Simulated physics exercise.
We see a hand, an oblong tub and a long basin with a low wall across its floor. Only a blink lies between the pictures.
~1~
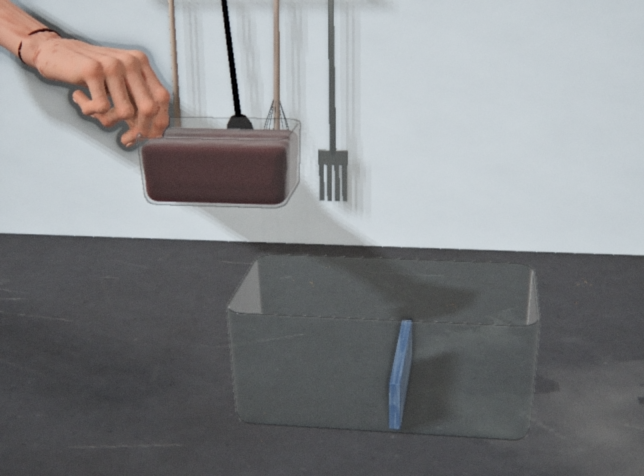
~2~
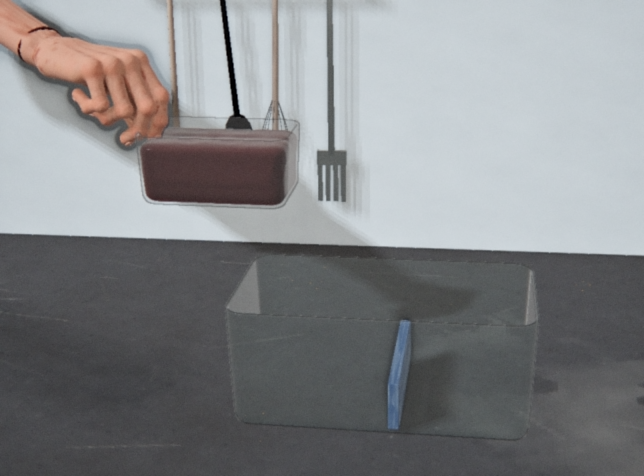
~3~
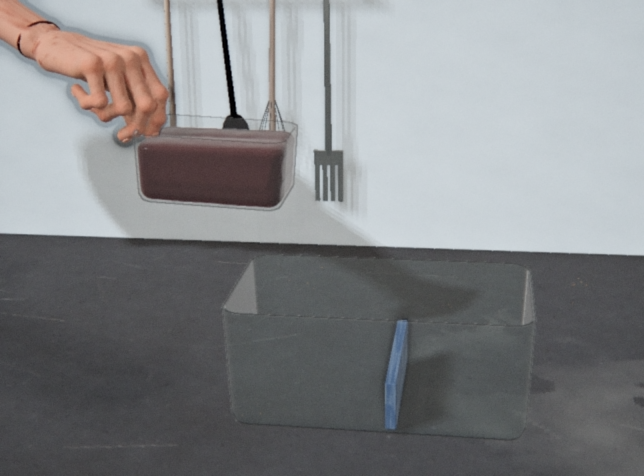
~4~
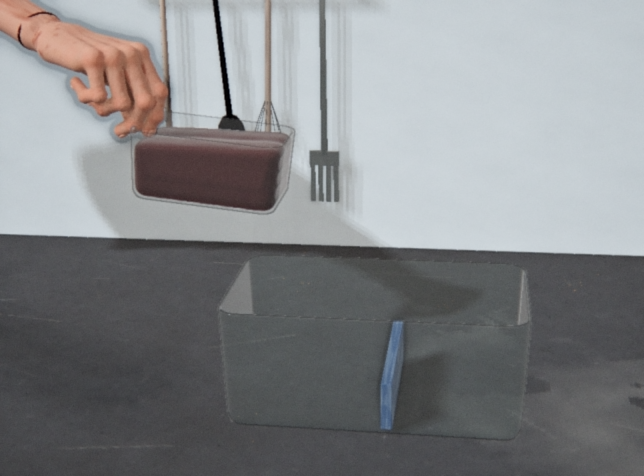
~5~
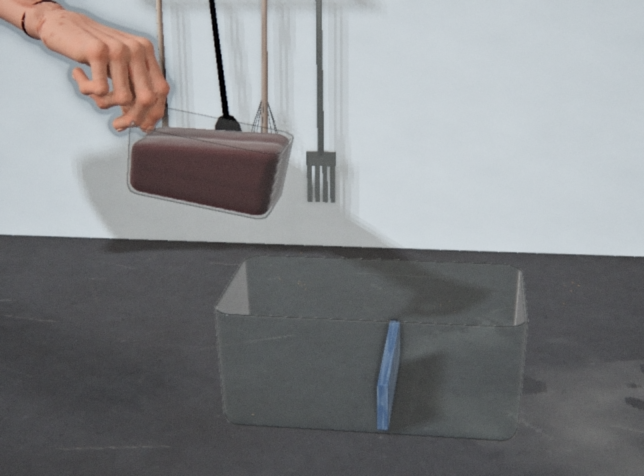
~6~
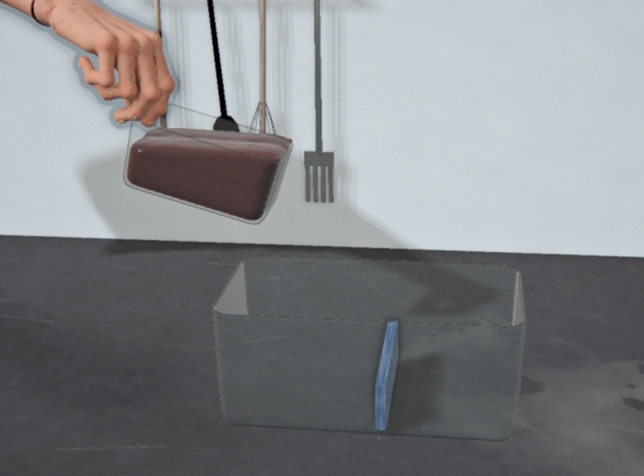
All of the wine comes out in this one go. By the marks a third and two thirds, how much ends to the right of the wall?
In the end under a third is right of the wall.
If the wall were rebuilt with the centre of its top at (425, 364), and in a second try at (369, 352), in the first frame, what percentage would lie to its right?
Near 10 % and 55 %.
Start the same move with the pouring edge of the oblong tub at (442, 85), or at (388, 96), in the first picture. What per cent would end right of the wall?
Near 75 % and 85 %.
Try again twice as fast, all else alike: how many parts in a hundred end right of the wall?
It comes to 5 per cent or so.
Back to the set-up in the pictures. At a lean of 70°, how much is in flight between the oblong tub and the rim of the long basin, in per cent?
About 35 per cent.
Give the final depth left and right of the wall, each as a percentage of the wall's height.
Left: 50 %. Right: 0 %.
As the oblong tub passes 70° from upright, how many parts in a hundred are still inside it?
Close to 35 per cent.
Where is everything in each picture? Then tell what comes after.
In the first picture, it leans 0°; its right rim is at (294, 131); the wine meets the walls at (152, 136) and (293, 139); the long basin's rim runs from (242, 283) to (536, 295); the wall's top is at (401, 351).
In the second picture, it leans 1°; its right rim is at (293, 132); the wine meets the walls at (151, 136) and (293, 140).
In the third picture, it leans 3°; its right rim is at (291, 135); the wine meets the walls at (149, 135) and (291, 141).
In the fourth picture, it leans 6°; its right rim is at (289, 140); the wine meets the walls at (145, 135) and (287, 142).
In the fifth picture, it leans 10°; its right rim is at (287, 146); the wine meets the walls at (143, 136) and (286, 143).
In the sixth picture, it leans 16°; its right rim is at (287, 154); the wine meets the walls at (141, 137) and (285, 146); 2 per cent is over the edge.
A moment on, the tilt is 70° and 33 per cent is still to pour, 31 is left of the wall and 1 right of it.
Next, the tilt is 101° and 6 per cent is still to pour, 85 is left of the wall and 4 right of it.
Then the tilt is 106° and 0 per cent is still to pour, 93 is left of the wall and 6 right of it.
Later the tilt is 106° and 0 per cent is still to pour, 93 is left of the wall and 6 right of it.
In the end 93 per cent lies left of the wall, 6 right of it and 0 outside.
